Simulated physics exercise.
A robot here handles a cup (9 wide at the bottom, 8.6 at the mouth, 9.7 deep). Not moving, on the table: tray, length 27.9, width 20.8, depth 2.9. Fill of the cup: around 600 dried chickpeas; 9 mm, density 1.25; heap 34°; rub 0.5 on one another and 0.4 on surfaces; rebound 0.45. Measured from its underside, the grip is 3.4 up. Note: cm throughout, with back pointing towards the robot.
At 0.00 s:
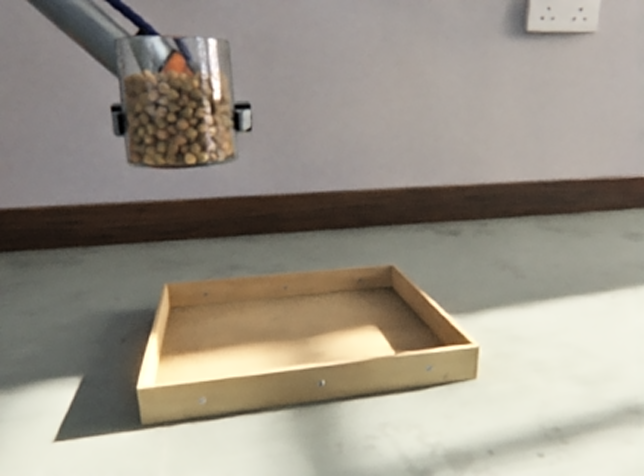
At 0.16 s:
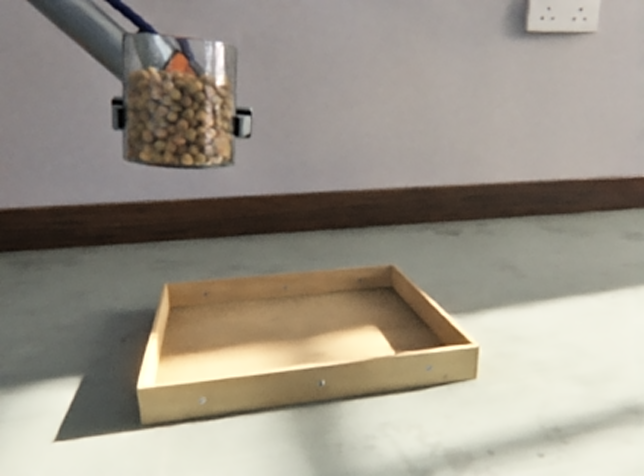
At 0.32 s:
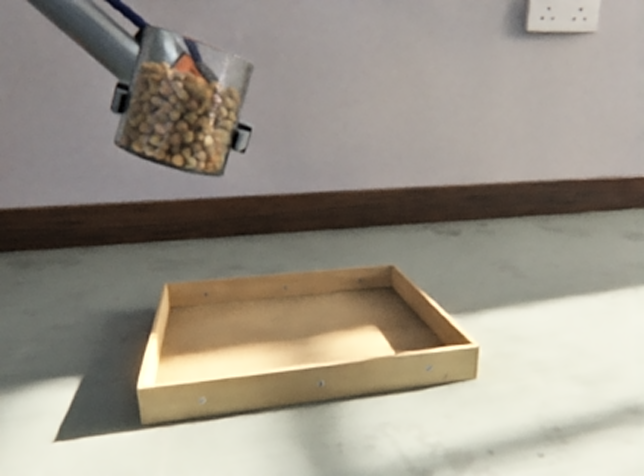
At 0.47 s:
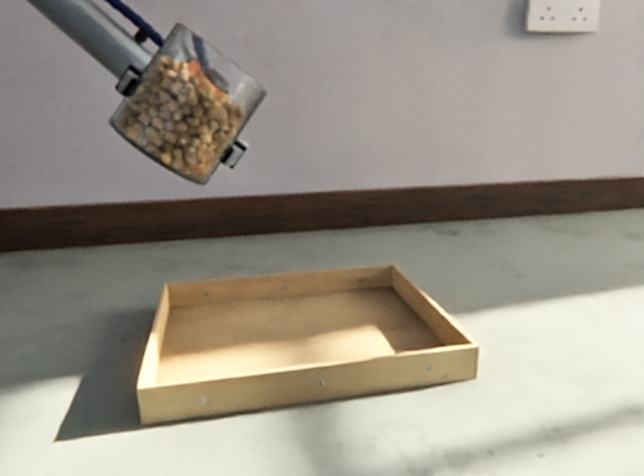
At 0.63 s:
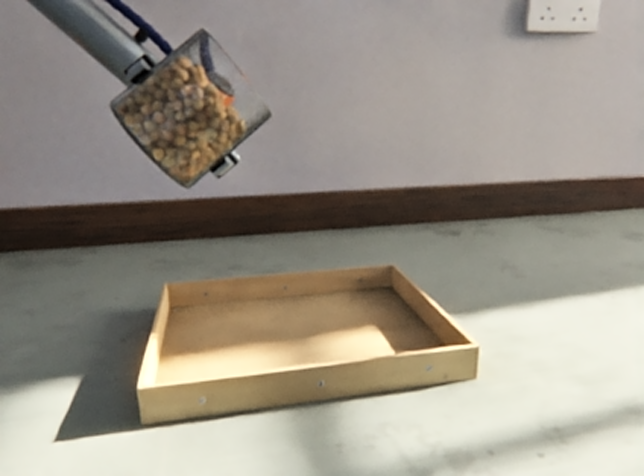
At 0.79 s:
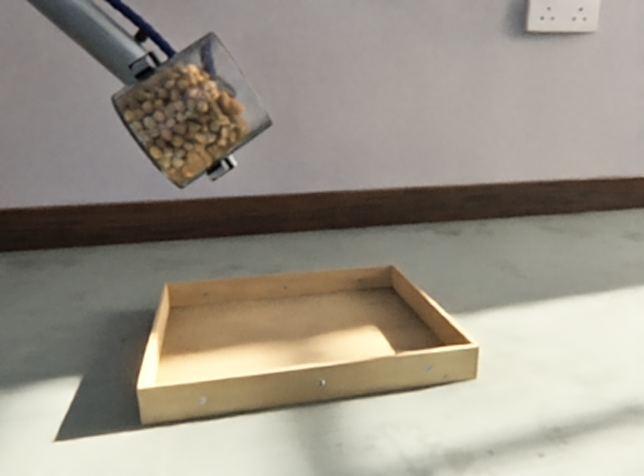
A clear cup full of dried chickpeas, held by a robot arm above a shallow wooden tray, started out upright and then tilted steadily over to the right, the chickpeas shifting inside it.
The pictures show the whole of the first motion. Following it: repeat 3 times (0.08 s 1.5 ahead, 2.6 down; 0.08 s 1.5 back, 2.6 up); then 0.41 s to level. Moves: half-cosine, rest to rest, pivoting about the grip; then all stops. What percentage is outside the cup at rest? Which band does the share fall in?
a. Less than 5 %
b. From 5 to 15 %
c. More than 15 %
From 5 to 15 %.
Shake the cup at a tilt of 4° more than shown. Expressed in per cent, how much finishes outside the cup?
About 10 %.
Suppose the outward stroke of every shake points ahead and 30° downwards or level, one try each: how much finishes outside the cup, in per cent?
Roughly 10 per cent, then 20 per cent.
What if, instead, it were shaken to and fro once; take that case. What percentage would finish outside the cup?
Then roughly 0 percent.
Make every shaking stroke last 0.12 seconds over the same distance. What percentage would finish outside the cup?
Estimate: Near 0 per cent.
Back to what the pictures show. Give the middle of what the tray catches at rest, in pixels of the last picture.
In the final picture, somewhere near (367, 337).
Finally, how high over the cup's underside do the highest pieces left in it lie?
Roughly 9.0 centimetres.
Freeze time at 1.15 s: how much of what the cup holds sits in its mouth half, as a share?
About 40 percent.
By 1.15 s, tilted 58° forward, highest piece 26 above the table; 587 in the cup, 3 in the tray, 8 in flight or on a rim.
By 1.50 s, tilted 23° forward, highest piece 27 above the table; 552 in the cup, 39 in the tray, 1 on the table or floor, 6 in flight or on a rim.
By 1.88 s, level, highest piece 27 above the table; 552 in the cup, 41 in the tray, 5 on the table or floor.
By 2.93 s, level, highest piece 27 above the table; 552 in the cup, 41 in the tray, 5 on the table or floor.
Final count, 552 in the cup, 41 in the tray, 5 on the table or floor. That is 8 % outside the cup.
